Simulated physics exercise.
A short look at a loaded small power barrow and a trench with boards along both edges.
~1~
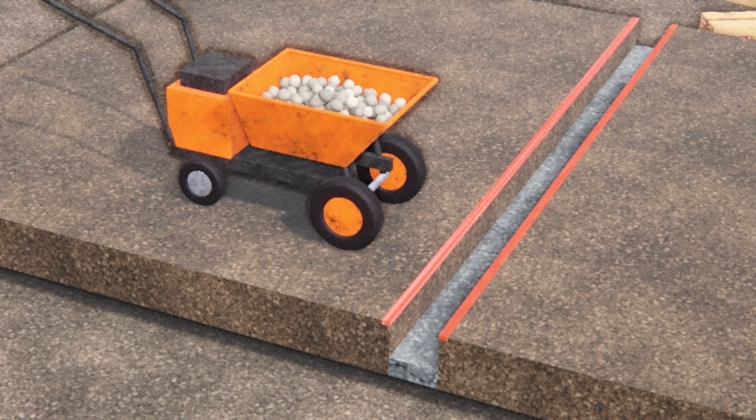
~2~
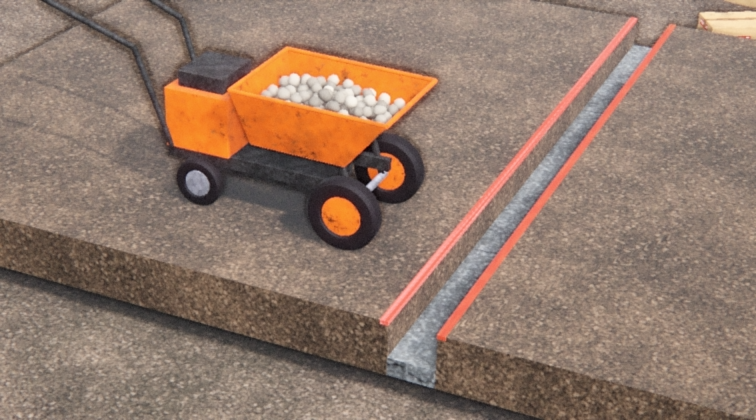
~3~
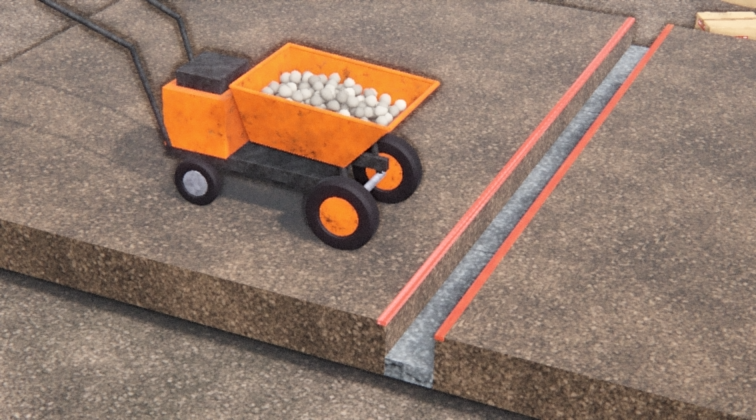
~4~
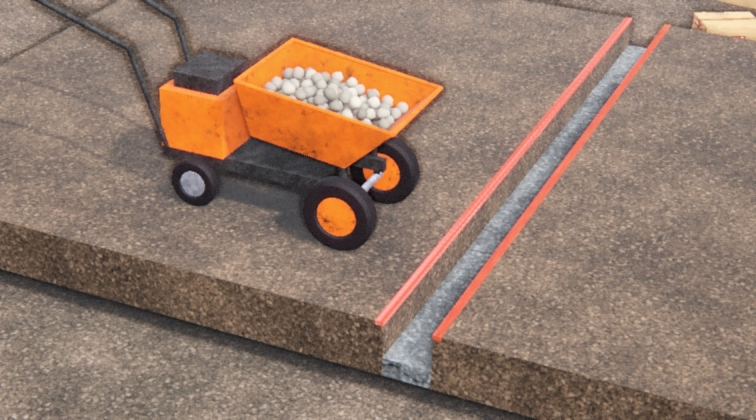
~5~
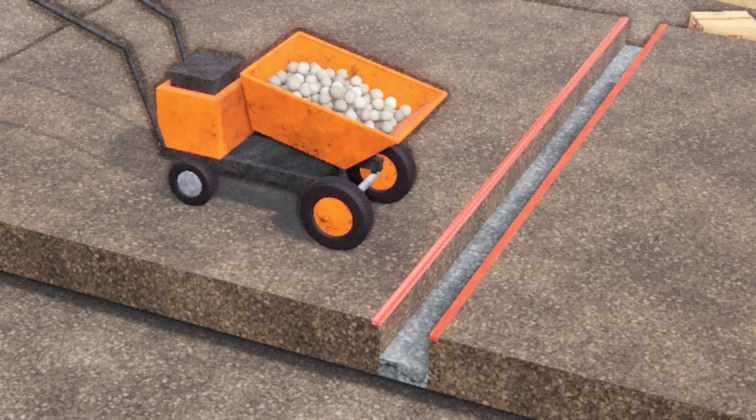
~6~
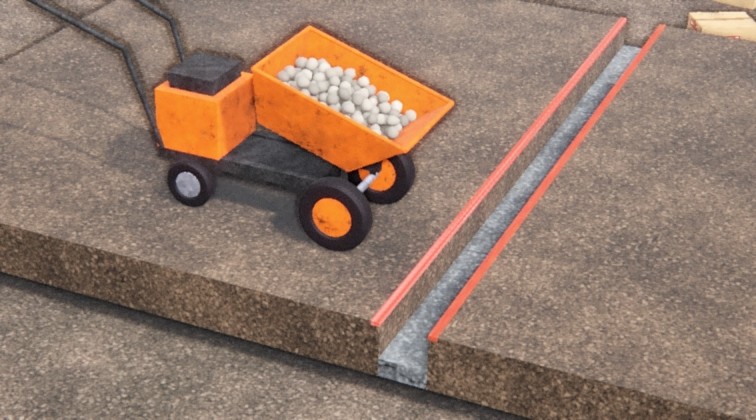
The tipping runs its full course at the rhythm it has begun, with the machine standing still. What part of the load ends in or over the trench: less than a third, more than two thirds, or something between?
Between the edges lies between a third and two thirds of the load.
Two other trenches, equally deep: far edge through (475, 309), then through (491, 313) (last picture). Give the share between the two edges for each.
First some 80, then 100 per cent.
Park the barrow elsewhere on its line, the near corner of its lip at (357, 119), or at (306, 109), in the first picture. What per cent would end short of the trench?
In turn 0 and 40 in a hundred.
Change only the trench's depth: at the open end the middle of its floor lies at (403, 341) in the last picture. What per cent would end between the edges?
Close to 30 per cent.
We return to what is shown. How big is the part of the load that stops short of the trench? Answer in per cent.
It comes to 0 per cent or so.
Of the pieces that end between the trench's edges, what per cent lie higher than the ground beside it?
Near 5 %.
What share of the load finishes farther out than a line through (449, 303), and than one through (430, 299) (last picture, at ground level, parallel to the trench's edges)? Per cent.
About 50 and 80 per cent.
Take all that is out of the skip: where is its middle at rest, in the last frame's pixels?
At about (483, 257).
Soon, skip tipped steeply; all in the skip.
A while on, skip tipped right over; most in the skip; a small part in or heaped over the trench; a small part beyond it; a stray few falling.
Towards the end, skip tipped right over; a small part in the skip; about half in or heaped over the trench; about half beyond it.
Finally, skip tipped right over; about half in or heaped over the trench; about half beyond it.
